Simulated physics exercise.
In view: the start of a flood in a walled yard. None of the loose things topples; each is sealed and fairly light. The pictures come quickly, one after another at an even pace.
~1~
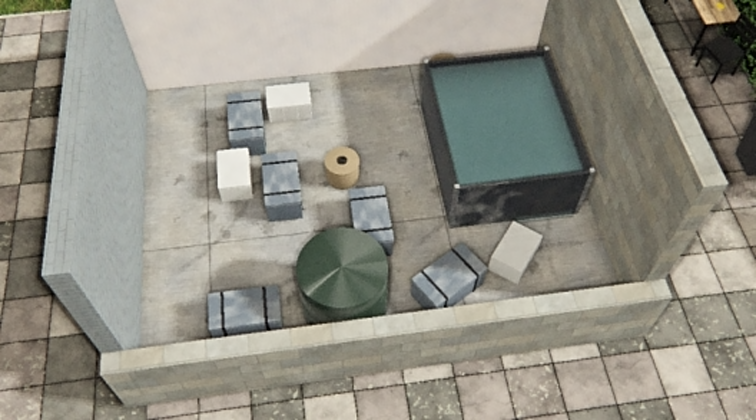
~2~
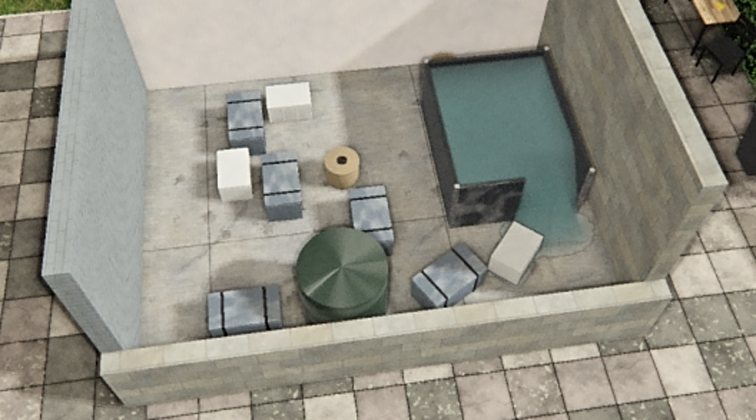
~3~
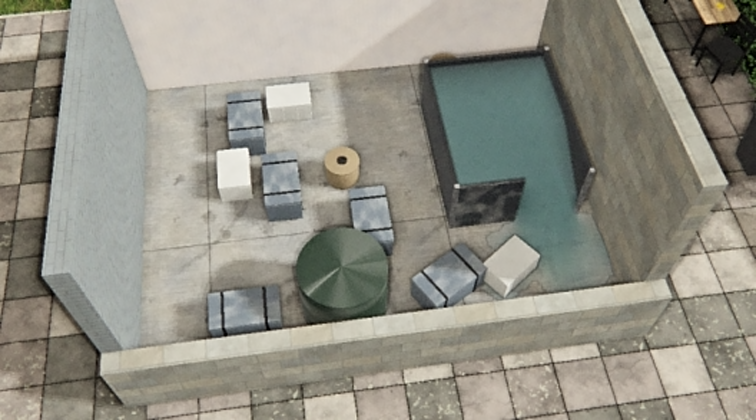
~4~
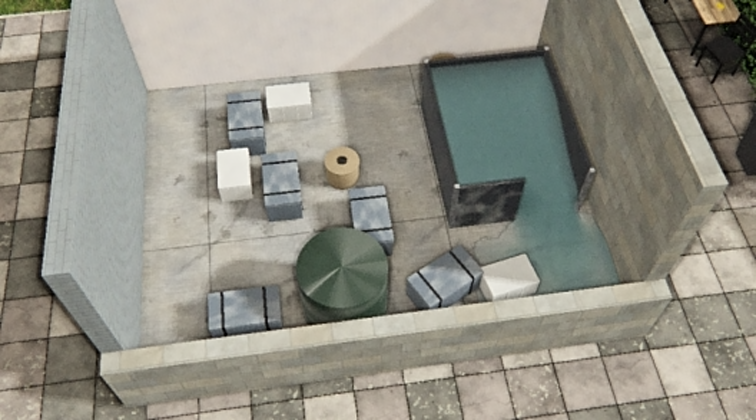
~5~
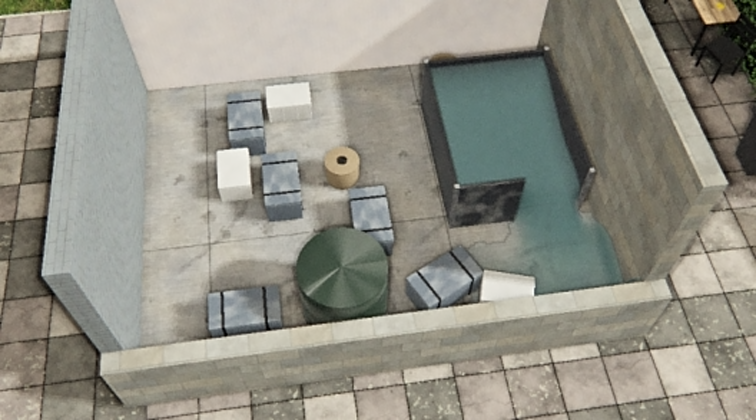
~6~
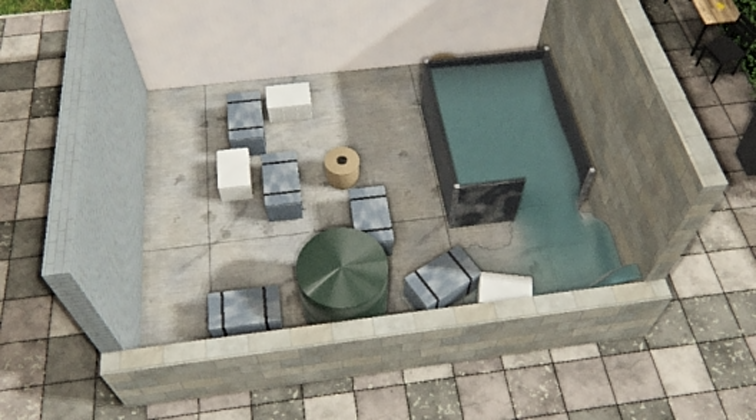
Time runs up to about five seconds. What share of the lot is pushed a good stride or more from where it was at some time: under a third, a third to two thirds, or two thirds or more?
Upper band.
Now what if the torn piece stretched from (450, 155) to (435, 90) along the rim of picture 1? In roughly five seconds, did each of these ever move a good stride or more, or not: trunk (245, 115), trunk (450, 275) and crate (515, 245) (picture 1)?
Order as asked: Sent that far; not sent that far; not sent that far.
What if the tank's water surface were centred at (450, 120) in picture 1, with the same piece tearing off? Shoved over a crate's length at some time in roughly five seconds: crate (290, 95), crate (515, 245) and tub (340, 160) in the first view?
The first: Travelled far enough; the second: Travelled far enough; the third: Travelled far enough.
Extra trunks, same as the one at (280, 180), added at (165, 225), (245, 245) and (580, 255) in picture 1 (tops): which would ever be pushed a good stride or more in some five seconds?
Twin one: Barely shifts; twin two: Barely shifts; twin three: Slides well clear.
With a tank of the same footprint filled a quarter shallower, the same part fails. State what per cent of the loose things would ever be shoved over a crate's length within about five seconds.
Roughly 70 %.
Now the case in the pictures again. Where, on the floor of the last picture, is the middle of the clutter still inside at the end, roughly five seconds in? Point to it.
On the floor of the last picture, roughly (254, 133).
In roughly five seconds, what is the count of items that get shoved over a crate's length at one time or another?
Total: 8.
A moment on, 1 of 10 are well off their spots; 0 afloat.
Next, 3 of 10 are well off their spots; 2 afloat.
Later, 7 of 10 are well off their spots; 6 afloat.
In the end, 8 of 10 are well off their spots, and 8 have been at some point; 8 afloat.
